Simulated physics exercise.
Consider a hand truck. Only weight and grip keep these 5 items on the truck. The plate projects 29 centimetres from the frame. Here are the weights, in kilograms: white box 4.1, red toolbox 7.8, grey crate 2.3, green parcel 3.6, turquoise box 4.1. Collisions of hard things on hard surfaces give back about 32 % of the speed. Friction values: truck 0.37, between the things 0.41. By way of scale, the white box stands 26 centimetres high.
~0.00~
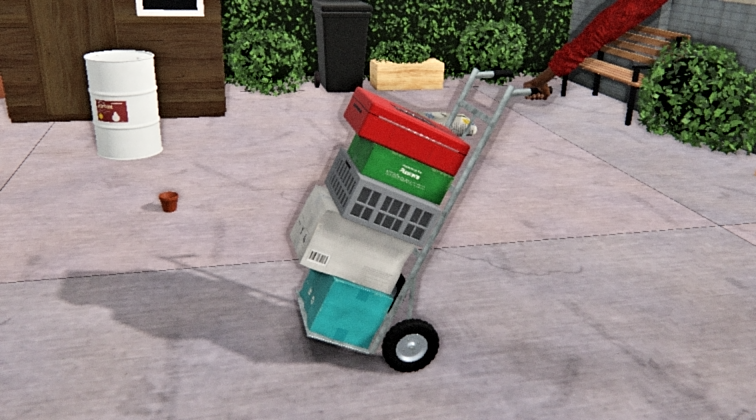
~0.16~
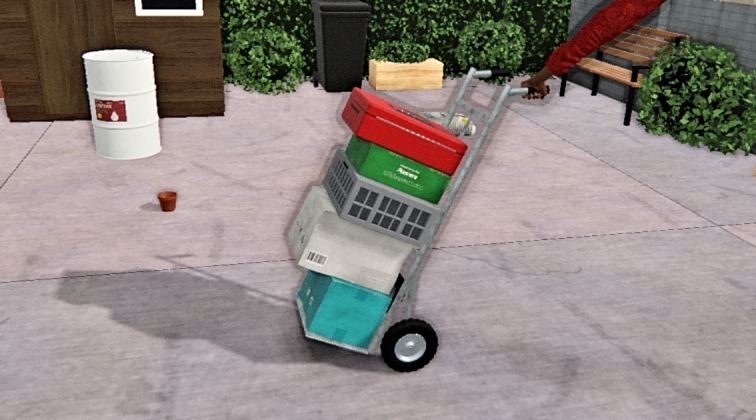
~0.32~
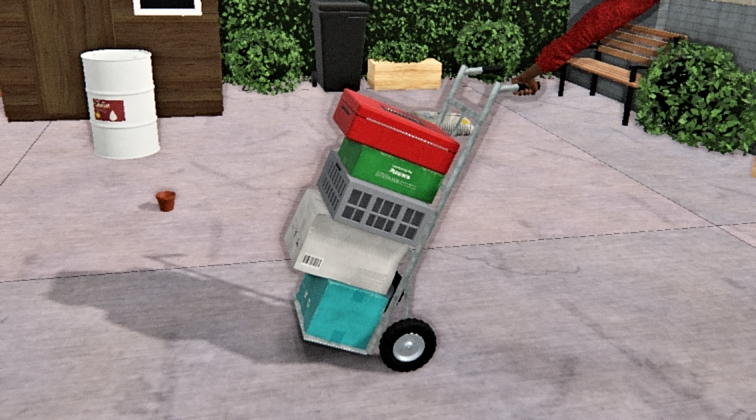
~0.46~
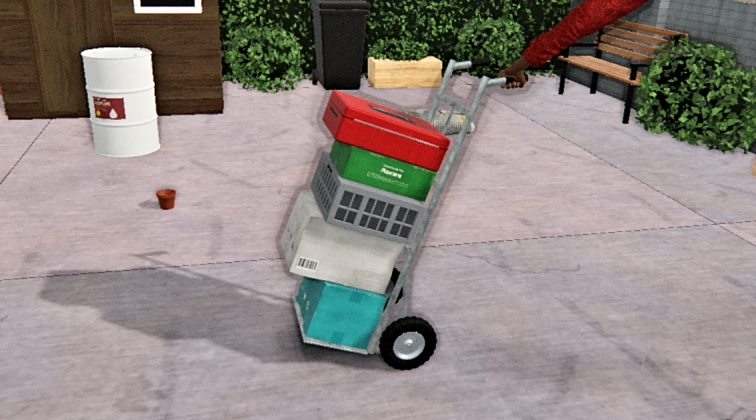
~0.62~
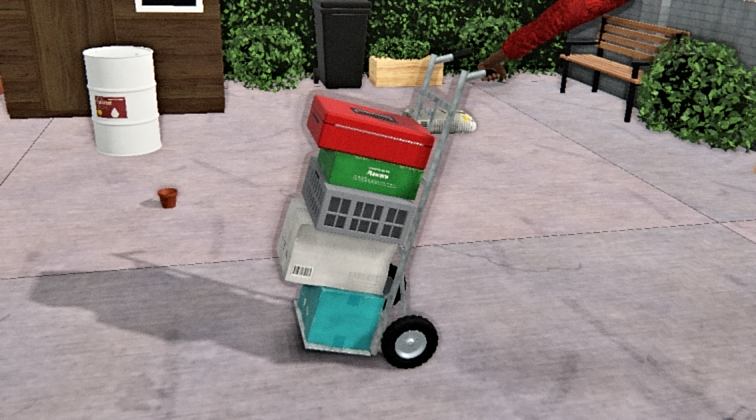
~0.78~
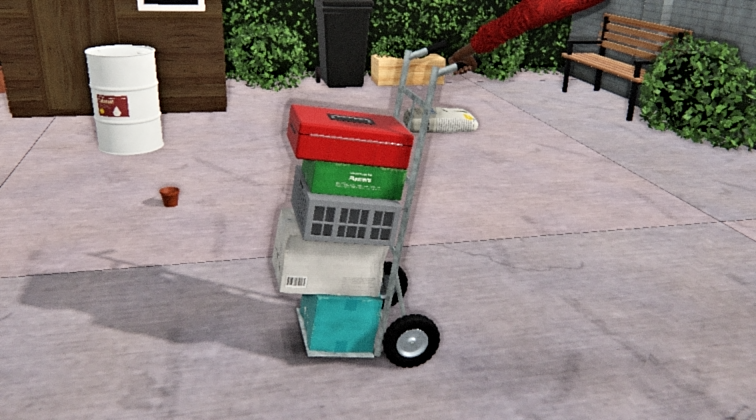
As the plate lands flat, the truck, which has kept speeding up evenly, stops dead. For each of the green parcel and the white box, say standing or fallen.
Green parcel: Fallen, white box: Fallen.
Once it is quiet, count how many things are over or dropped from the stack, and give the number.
That gives 4.
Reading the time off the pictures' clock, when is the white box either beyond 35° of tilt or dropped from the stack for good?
Somewhere about 1.5 s.
After 1.28 s, truck upright; green parcel 16° off its base near (292, 180); white box 15° off its base near (308, 261); red toolbox 16° off its base.
After 1.68 s, truck upright; red toolbox, grey crate and green parcel now dropped from the stack; white box 57° off its base near (284, 272).
After 1.88 s, truck upright; white box now dropped from the stack.
After 2.18 s, truck upright.
In the end (2.9 s), dropped from the stack and tipped over, white box, red toolbox, grey crate and green parcel; turquoise box under 10 cm from the start. At the end, from the last picture's camera, green parcel near (38, 370), white box near (252, 303).
